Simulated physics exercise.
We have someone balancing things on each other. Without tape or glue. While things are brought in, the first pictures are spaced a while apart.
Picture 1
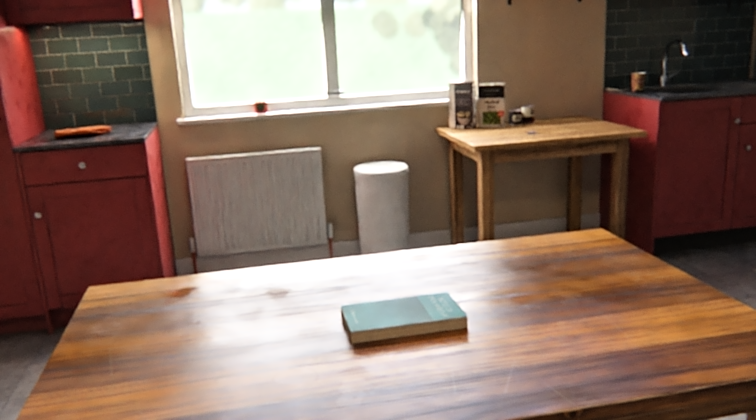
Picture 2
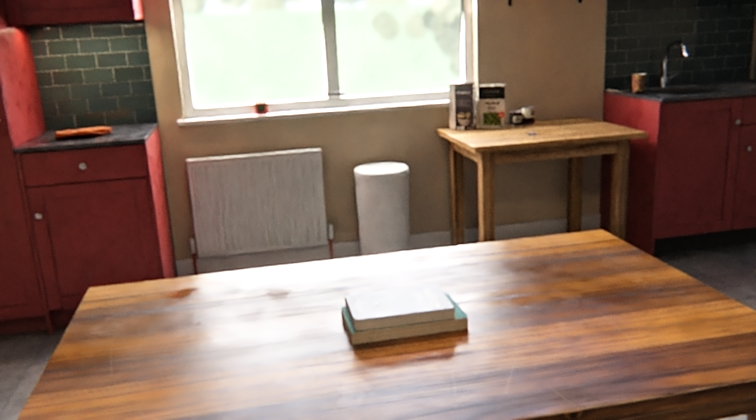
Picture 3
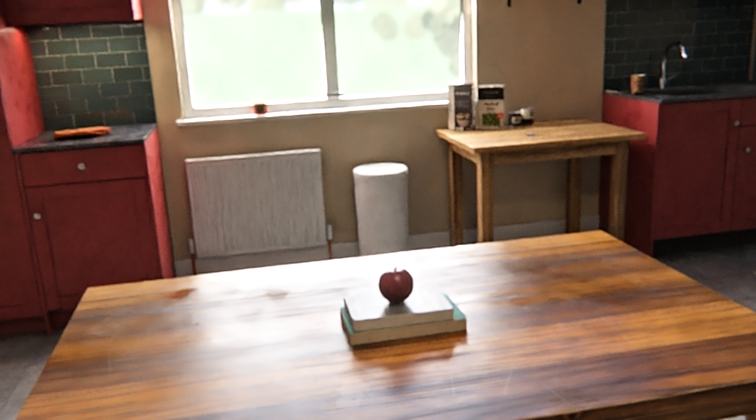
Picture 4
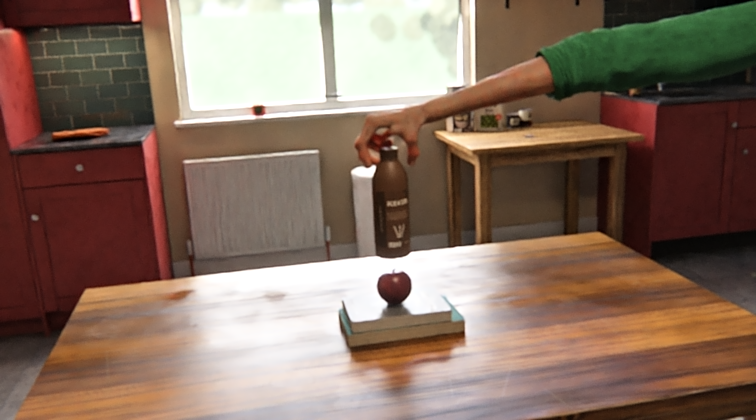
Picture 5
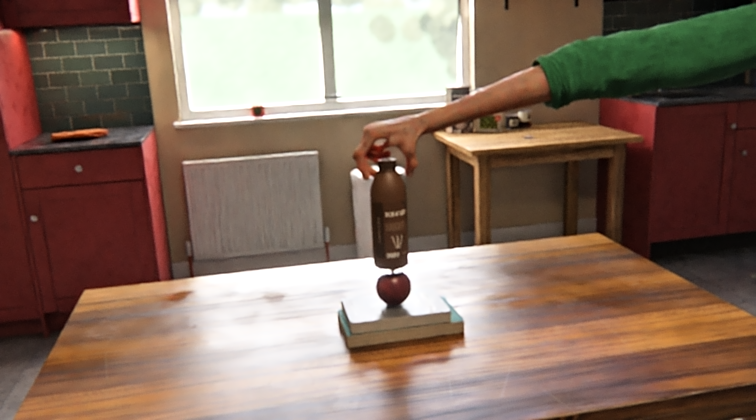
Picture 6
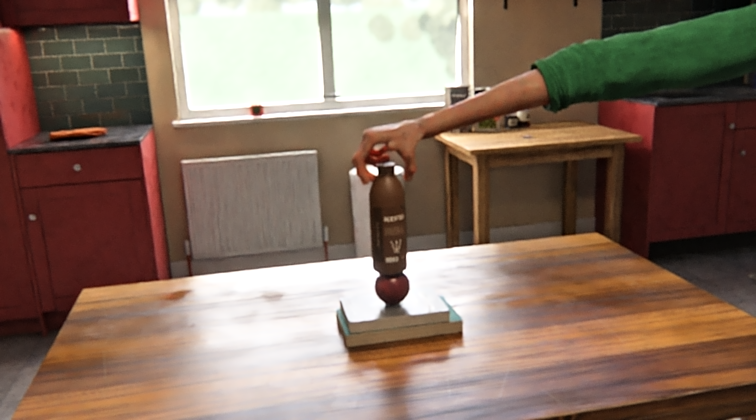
Grey book and red apple appearing stacked on a teal book, then a hand lowering a brown bottle onto the apple.
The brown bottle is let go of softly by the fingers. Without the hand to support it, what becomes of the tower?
The tower collapses.
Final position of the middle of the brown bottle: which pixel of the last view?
Around (260, 327).
Then, 0.70 s later than the last frame, brown bottle now fallen.
Then, 0.80 s later than the last frame, things are still on the move.
When it is over, fallen, brown bottle; the other 3 as before. End places, in pixels of the last picture, brown bottle near (260, 327). The pile gives way.
